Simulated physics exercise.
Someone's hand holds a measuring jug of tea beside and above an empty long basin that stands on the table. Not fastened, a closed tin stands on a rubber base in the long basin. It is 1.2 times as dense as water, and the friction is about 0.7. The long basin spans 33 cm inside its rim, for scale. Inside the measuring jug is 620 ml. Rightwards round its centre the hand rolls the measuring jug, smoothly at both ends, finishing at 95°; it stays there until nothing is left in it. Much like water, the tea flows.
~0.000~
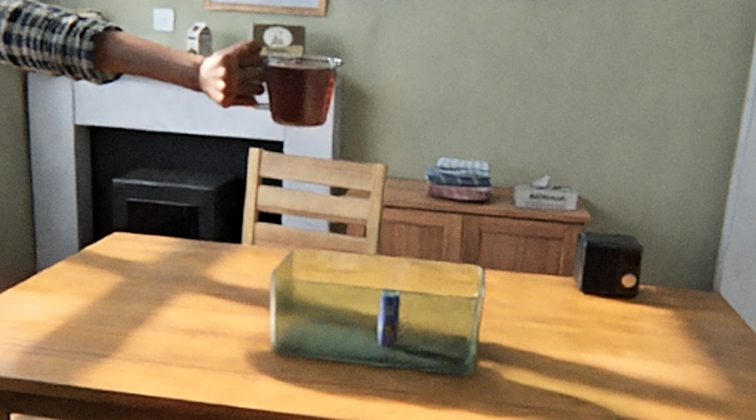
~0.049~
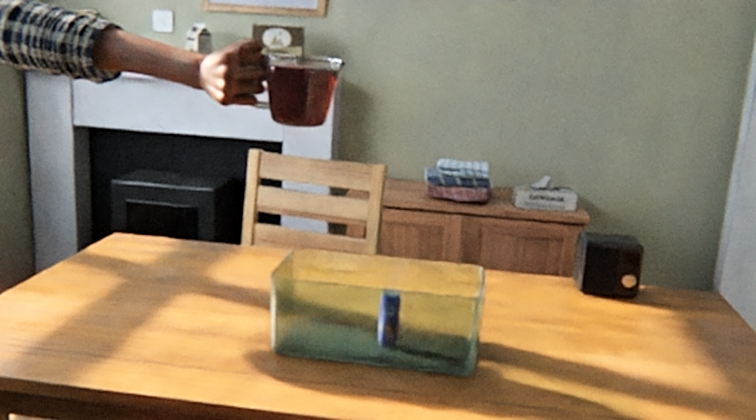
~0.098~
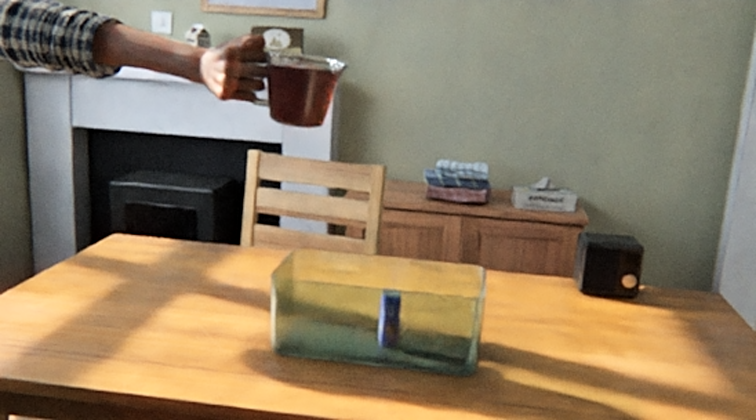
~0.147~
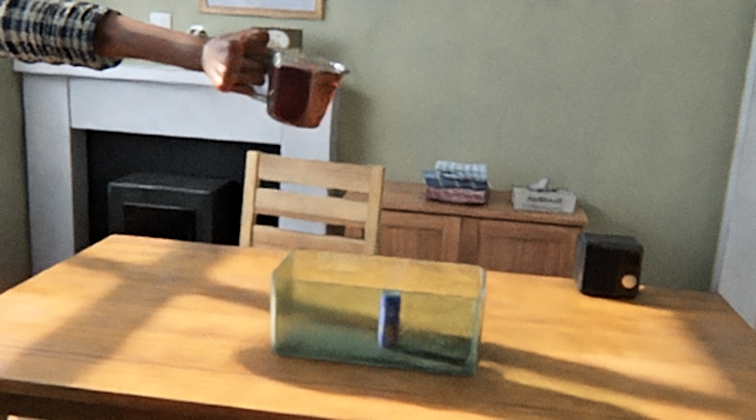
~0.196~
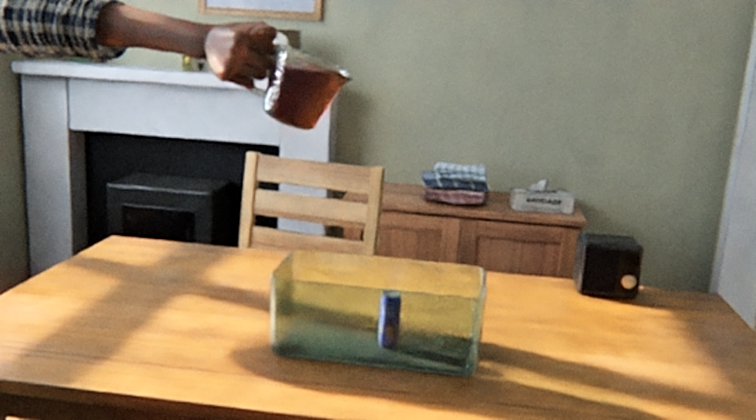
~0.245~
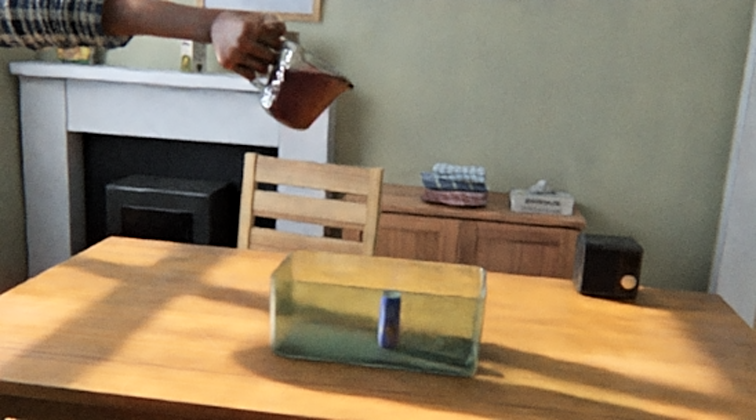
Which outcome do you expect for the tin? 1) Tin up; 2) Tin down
Tin up (1).
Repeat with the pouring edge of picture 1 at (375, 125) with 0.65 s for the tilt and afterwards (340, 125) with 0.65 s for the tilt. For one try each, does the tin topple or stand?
The tin stays vertical the first time and overturns the second time.
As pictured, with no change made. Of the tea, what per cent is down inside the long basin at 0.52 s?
Close to 4 in a hundred.
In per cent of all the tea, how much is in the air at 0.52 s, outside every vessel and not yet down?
Roughly 46 %.
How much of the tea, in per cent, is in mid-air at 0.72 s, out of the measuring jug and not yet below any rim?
Roughly 32 %.
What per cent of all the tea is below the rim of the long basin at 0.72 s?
My estimate is about 56 percent.
By 0.52 s the tilt is 85° and 49 per cent is still to pour; the tin stands where it began.
By 0.72 s the tilt is 95° and 11 per cent is still to pour; the tin stands where it began.
By 0.92 s the tilt is 95° and 1 per cent is still to pour; the tin stands where it began.
By 1.15 s the tilt is 95° and 0 per cent is still to pour; the tin stands where it began.
At rest the tin stands where it began.
